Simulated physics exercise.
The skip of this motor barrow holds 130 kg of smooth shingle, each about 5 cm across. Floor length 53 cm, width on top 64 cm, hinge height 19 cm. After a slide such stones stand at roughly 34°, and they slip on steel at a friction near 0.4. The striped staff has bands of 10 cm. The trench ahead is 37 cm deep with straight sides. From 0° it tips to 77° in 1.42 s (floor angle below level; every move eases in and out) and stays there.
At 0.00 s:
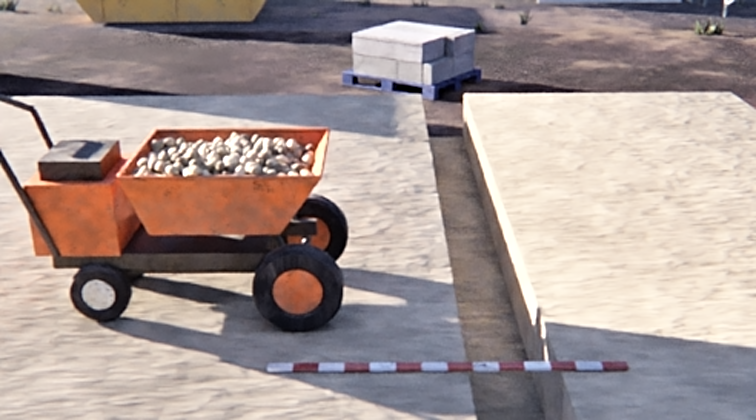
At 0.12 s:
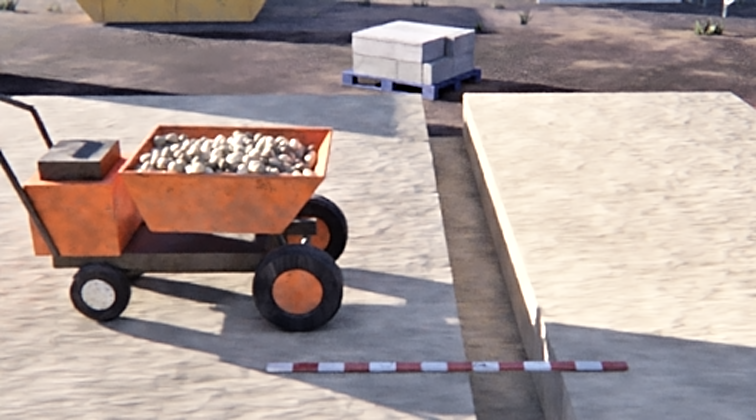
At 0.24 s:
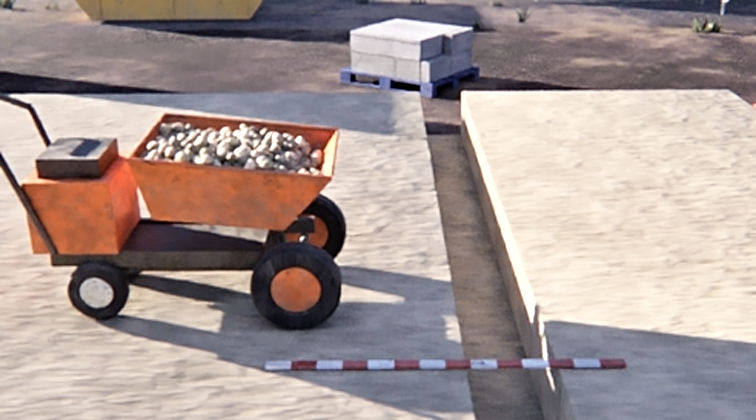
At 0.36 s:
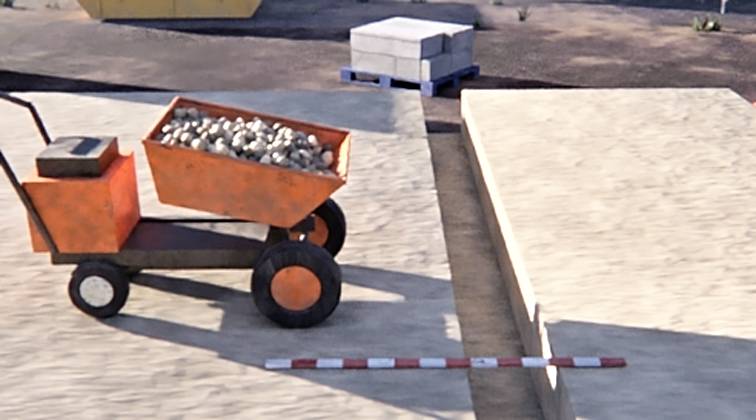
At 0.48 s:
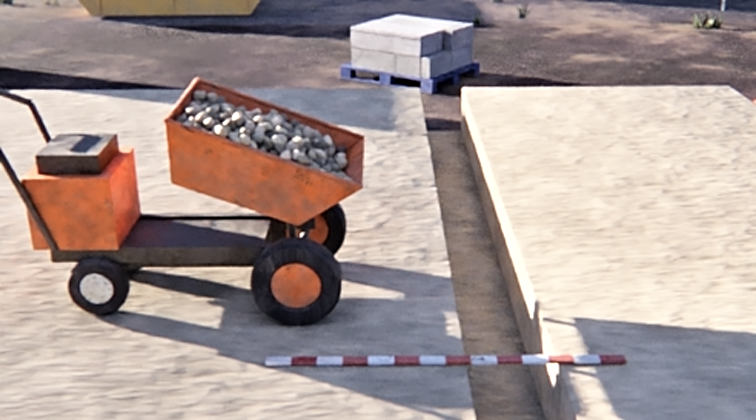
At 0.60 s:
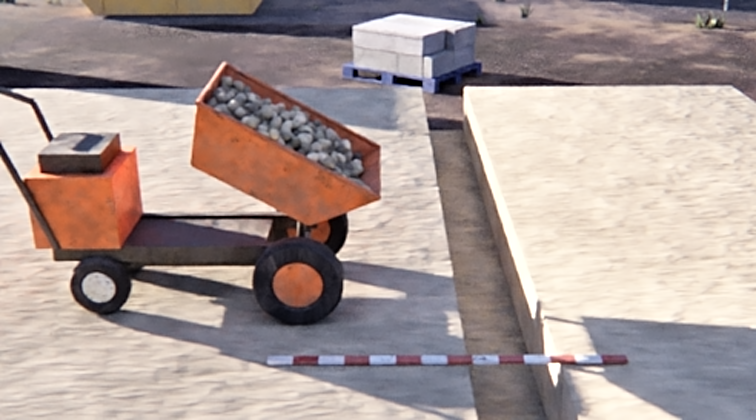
A sunlit yard of pale concrete slabs split by a narrow trench is seen from slightly above and to the side, the view staying almost still. An orange motor barrow with black tyres stands at left, its skip full of smooth grey stones, with a red-and-white staff lying in front and grey blocks on a blue pallet behind. The skip's rear rises, gently then faster, tilting the stones down toward the right.
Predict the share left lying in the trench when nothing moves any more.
Roughly 94 per cent ends in the trench.
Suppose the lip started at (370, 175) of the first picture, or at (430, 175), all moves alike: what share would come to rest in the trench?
First some 85, then 30 per cent.
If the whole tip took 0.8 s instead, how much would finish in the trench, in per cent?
Then about 95 per cent.
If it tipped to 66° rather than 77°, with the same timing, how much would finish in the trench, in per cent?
Then about 85 per cent.
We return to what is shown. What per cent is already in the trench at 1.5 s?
Some 65 per cent.
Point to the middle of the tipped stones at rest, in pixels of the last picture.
Around (492, 341).
After 1.1 s the floor is at 65°; 97 % in the skip, 3 % short of the trench; the foremost stones are at (446, 228).
After 1.5 s the floor is at 77°; 27 % in the skip, 10 % short of the trench, 63 % in the trench; the foremost stones are at (528, 354).
After 1.9 s the floor is at 77°; 7 % in the skip, 10 % short of the trench, 83 % in the trench; the foremost stones are at (521, 324).
After 3.8 s the floor is at 77°; 0 % in the skip, 6 % short of the trench, 94 % in the trench; the foremost stones are at (522, 325).
